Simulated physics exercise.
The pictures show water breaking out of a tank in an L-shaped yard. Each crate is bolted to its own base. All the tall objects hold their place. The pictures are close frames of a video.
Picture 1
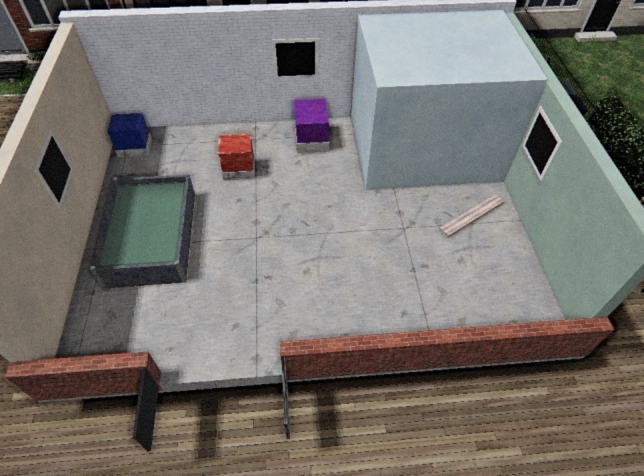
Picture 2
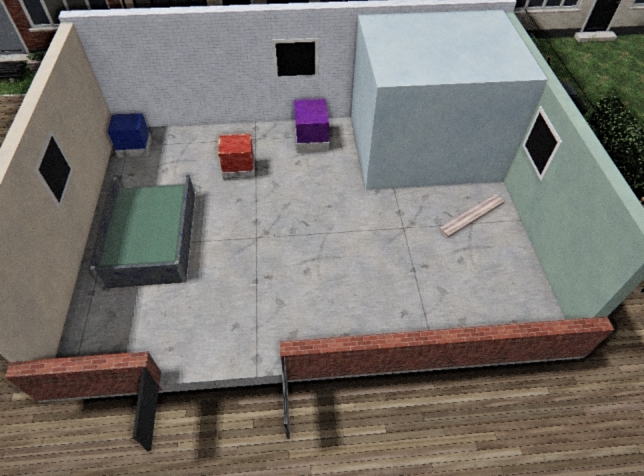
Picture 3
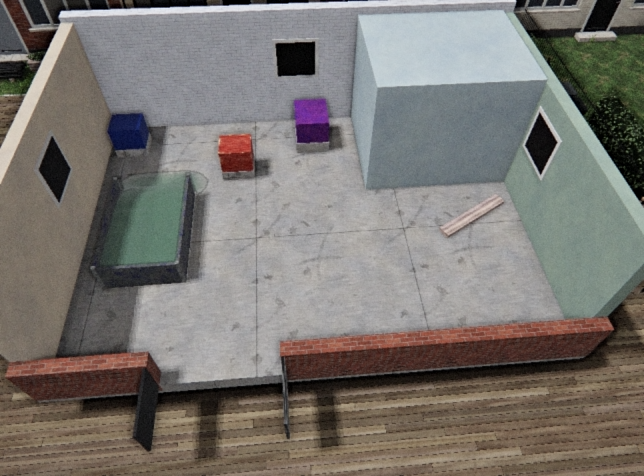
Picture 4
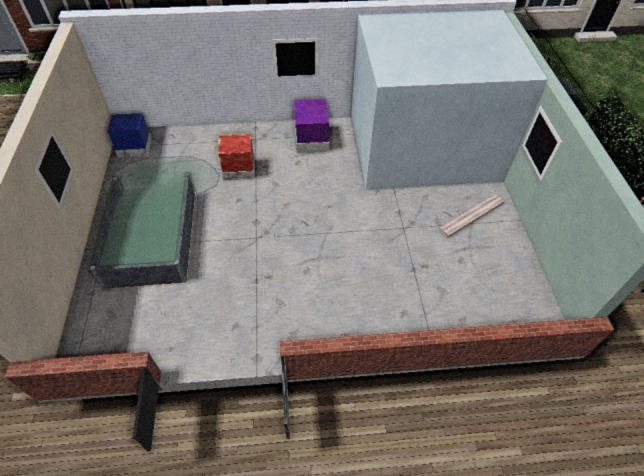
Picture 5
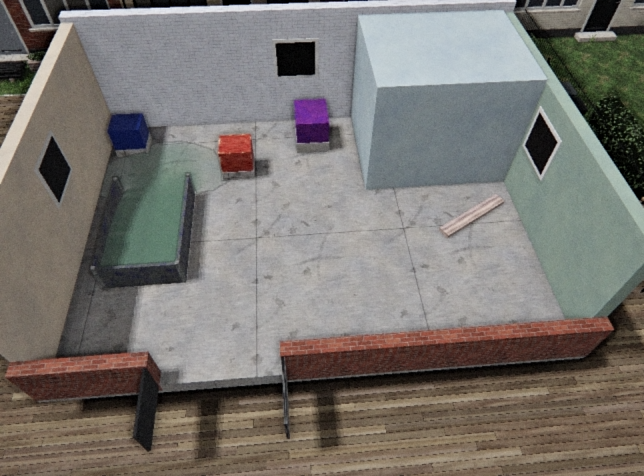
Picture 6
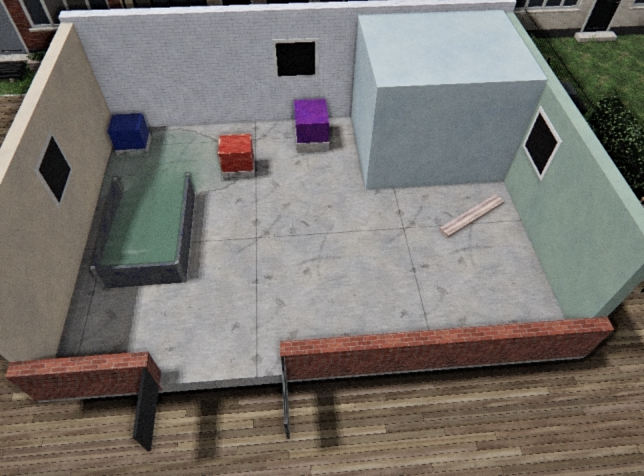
To begin with, greenish water sits still in a dark-walled tank by the left wall of a walled yard. The tank's far side opens and water pours out across the grey floor, spreading in a thin, rounded sheet toward the blue and red blocks, which stay in place as it reaches them.
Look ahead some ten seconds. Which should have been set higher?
The purple crate keeps dry; the blue crate is soaked; the red crate keeps dry.
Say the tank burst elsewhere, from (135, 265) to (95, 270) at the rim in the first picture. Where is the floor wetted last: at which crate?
That is the one in purple.
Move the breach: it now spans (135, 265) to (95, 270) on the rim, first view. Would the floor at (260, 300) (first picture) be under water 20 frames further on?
Verdict: Flooded.
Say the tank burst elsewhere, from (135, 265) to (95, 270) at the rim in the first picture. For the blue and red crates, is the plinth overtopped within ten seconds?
My reading: The blue crate stays dry, the red crate is spared.
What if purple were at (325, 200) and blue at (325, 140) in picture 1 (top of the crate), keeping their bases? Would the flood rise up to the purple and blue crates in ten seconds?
Then: The purple crate remains dry, the blue crate stays dry.
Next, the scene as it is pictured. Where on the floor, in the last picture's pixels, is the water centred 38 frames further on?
I would point to (214, 190).
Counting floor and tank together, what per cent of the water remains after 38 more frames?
Close to 100 %.
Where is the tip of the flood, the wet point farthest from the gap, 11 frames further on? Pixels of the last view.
Near (309, 119).
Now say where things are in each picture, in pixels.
The first picture shows still water in the water tank at (145, 221).
In the second picture, the front is at (196, 188), out from the gap on the water tank's far side.
In the third picture, water pours out on the water tank's far side and has run to (197, 175).
In the fourth picture, water pours out on the water tank's far side and has run to (211, 170).
In the fifth picture, water pours out on the water tank's far side and has run to (180, 144).
In the sixth picture, water pours out on the water tank's far side and has run to (184, 132).
A moment on, water covers 15 % of the floor; the purple crate not reached, the blue crate water round its plinth, the red crate water round its plinth.
Next, water covers 15 % of the floor; the purple crate water round its plinth, the blue crate water round its plinth, the red crate water round its plinth.
Then, water covers 25 % of the floor; the purple crate water round its plinth, the blue crate water round its plinth, the red crate water round its plinth.
Later, water covers 60 % of the floor; the purple crate water round its plinth, the blue crate water round its plinth, the red crate water round its plinth.
In the end, water covers 80 % of the floor; the purple crate stayed above the water, the blue crate was topped, the red crate stayed above the water.
